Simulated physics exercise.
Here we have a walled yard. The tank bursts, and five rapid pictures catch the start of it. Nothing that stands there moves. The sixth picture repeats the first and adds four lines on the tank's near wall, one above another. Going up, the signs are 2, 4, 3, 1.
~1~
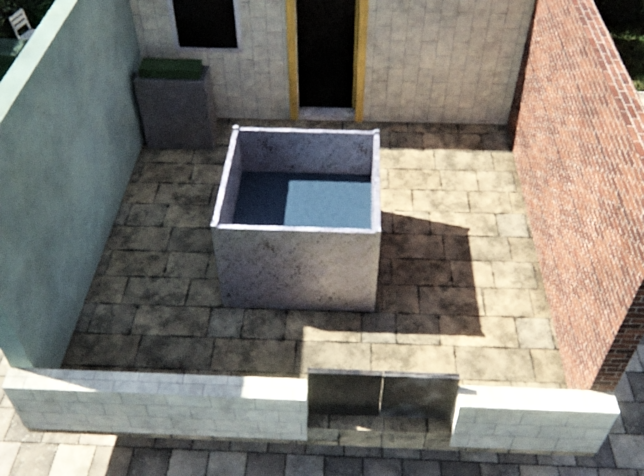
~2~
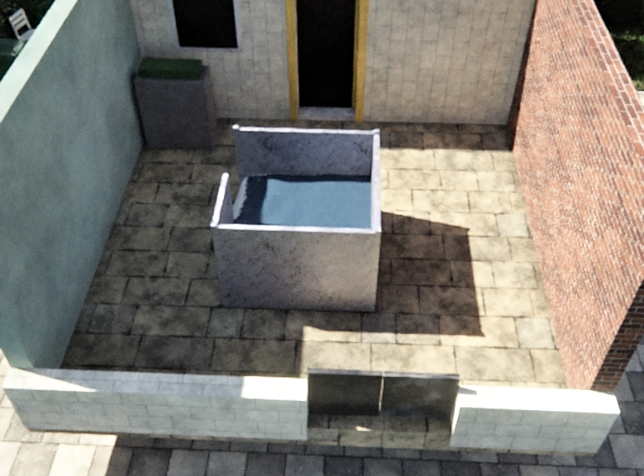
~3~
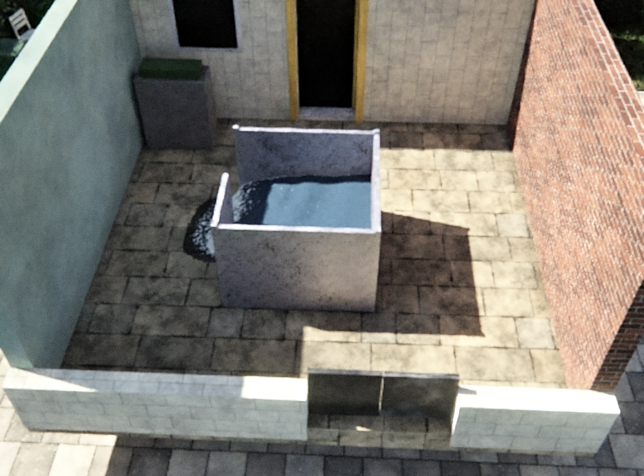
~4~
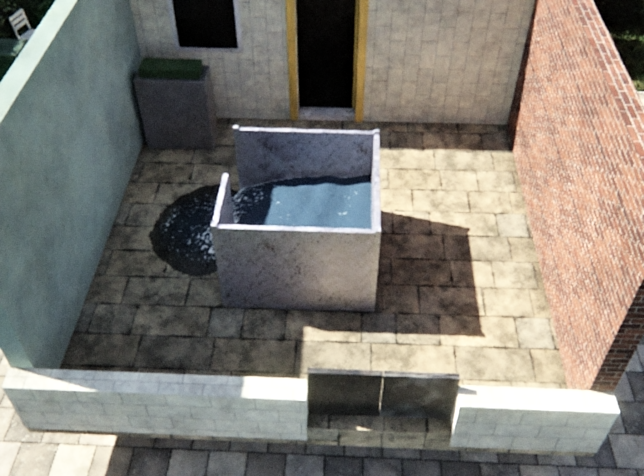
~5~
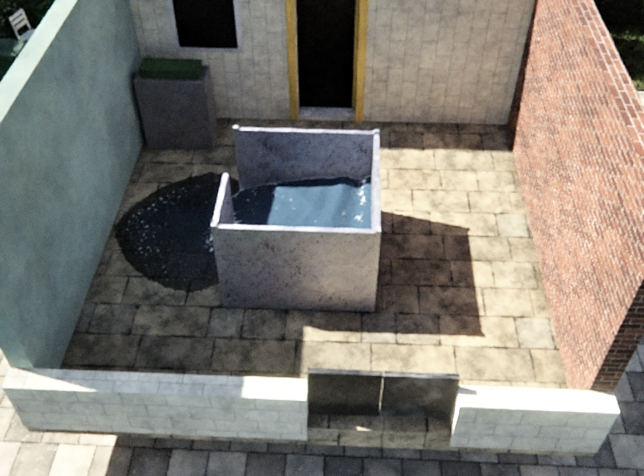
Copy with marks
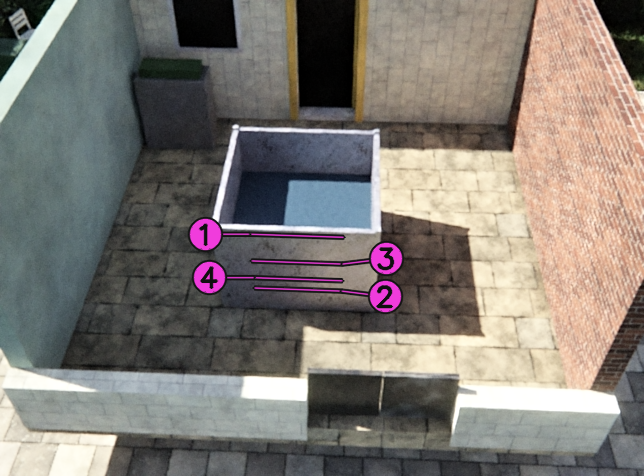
To begin with, water sits level in an open-topped stone tank in a walled yard, between a teal wall and a brick one. The tank's left side opens, and the water inside sloshes and slopes. Water pours out onto the paving on the left, spreading in a dark, rounded, speckled pool toward the teal wall.
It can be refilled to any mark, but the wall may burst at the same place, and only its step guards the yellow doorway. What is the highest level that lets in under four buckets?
Line 3 just does it.
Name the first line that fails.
1 it is.
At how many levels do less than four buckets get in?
Three of the four.
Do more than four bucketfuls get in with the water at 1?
Yes, it does.
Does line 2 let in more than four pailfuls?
No, not at all.
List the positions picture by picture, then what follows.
Water in the tank at rest, its middle at (302, 217); foot of the yellow doorway at (326, 120); shut gate at (382, 379), in the first picture.
Water covers 1 % of the ground, its front hidden from here, in the second picture.
Front seen at (193, 248), 3 % of the ground wet, in the third picture.
Front seen at (158, 240), 5 % of the ground wet, in the fourth picture.
Front seen at (131, 214), 10 % of the ground wet, in the fifth picture.
On the marked copy, 1 at (296, 235); 2 at (298, 289); 3 at (297, 262); 4 at (297, 279); from the bottom up 2, 4, 3, 1.
Choosing 1, about 11 bucketfuls get in.
Choosing 2, nothing gets over.
Choosing 3, a splash gets over, under a bucket.
Choosing 4, nothing gets over.
